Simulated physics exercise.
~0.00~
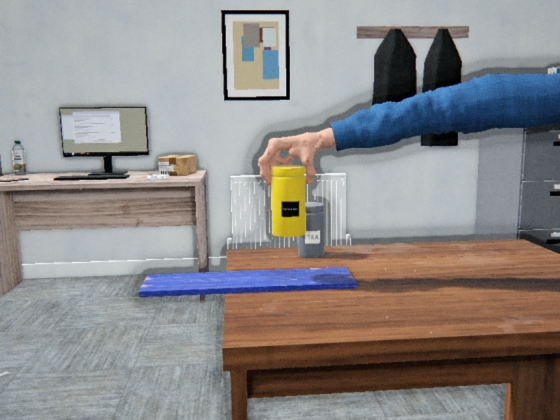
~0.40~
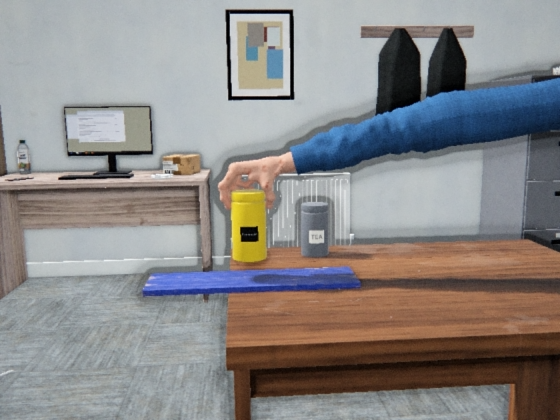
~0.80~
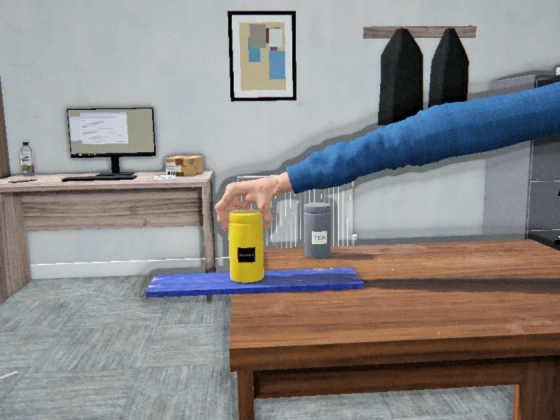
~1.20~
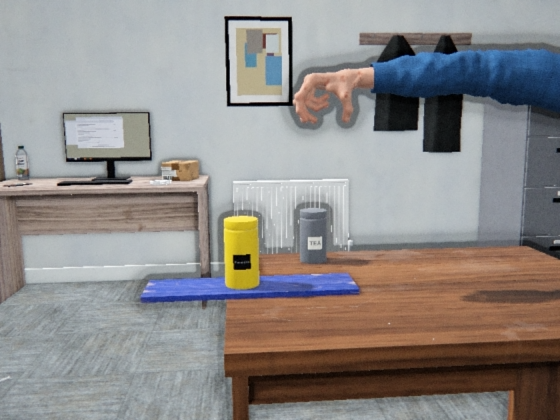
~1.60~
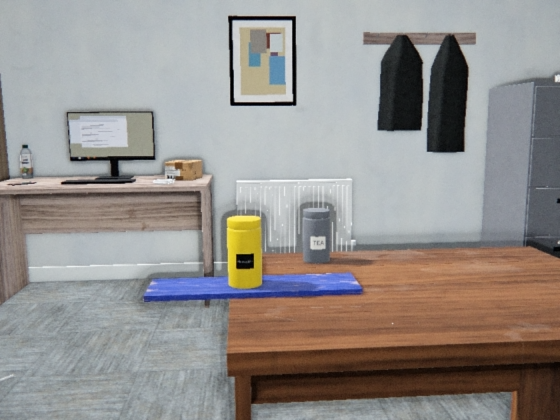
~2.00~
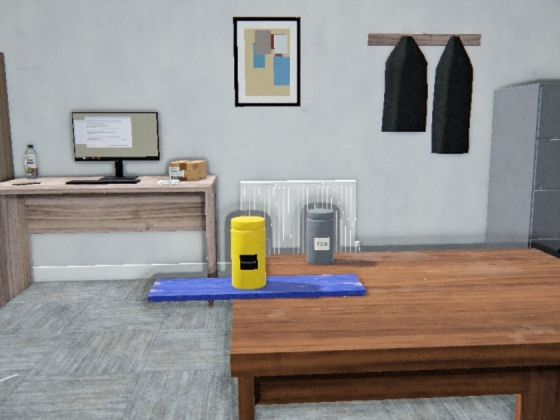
A hand in a blue sleeve lowered a yellow jar leftward onto a blue board jutting past the edge of a wooden table, near a grey jar, then let go and withdrew, and the board and both jars stayed in place.
